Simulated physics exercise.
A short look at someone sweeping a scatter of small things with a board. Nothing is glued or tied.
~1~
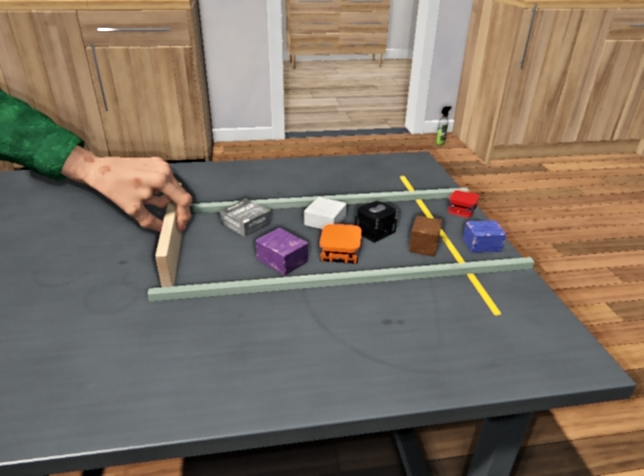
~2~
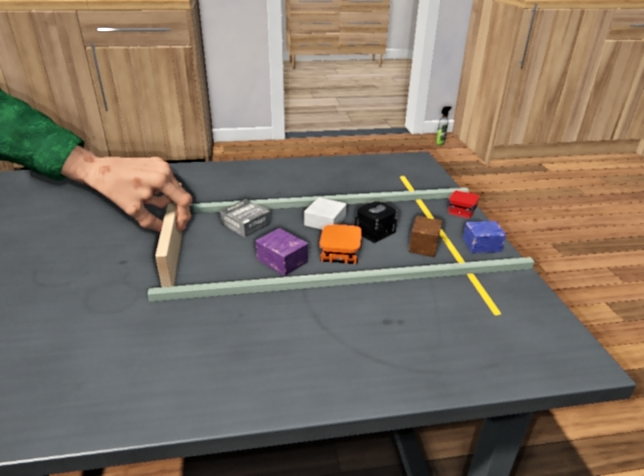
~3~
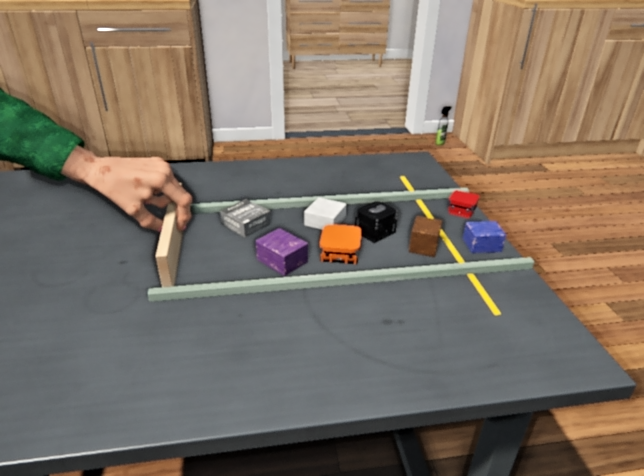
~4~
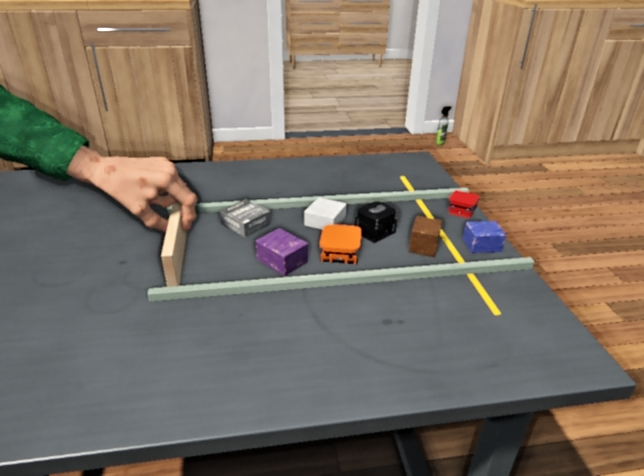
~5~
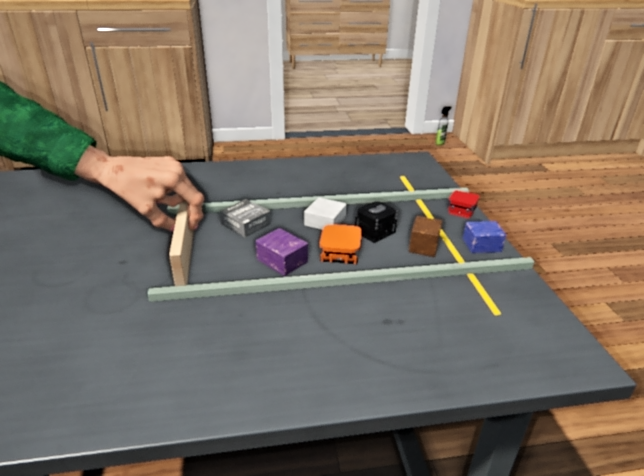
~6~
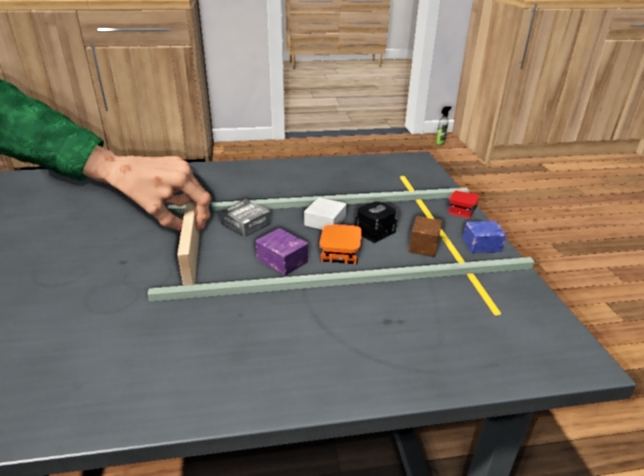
A hand in a green sleeve held a wooden board still on a dark table, then slid it slightly right between two pale rails, while the small colourful boxes and cases ahead stayed put.
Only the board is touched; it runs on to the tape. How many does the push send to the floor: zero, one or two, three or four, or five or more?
The number that fall off is three or four.
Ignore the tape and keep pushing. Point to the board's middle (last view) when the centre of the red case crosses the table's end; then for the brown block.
For the red case at (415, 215), for the brown block at (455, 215).
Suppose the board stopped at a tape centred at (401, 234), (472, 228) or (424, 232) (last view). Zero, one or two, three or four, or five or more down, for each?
In that order: None; five or more; 1 or 2.
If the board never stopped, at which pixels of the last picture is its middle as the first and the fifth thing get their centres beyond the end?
About (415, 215), then (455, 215).
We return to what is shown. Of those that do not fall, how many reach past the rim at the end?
Overhanging: 2.
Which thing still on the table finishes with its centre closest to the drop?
That is the white block.
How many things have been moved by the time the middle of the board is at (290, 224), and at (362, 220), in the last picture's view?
The counts are 4 and 6.
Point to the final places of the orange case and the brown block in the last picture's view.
About (483, 227), and the other about (506, 244).
Soon after, none off yet; red case at rest near (463, 205); blue block at rest near (484, 237); brown block at rest near (426, 236).
In the end, the number that fall off is three or four; gone, black case, blue block and red case.
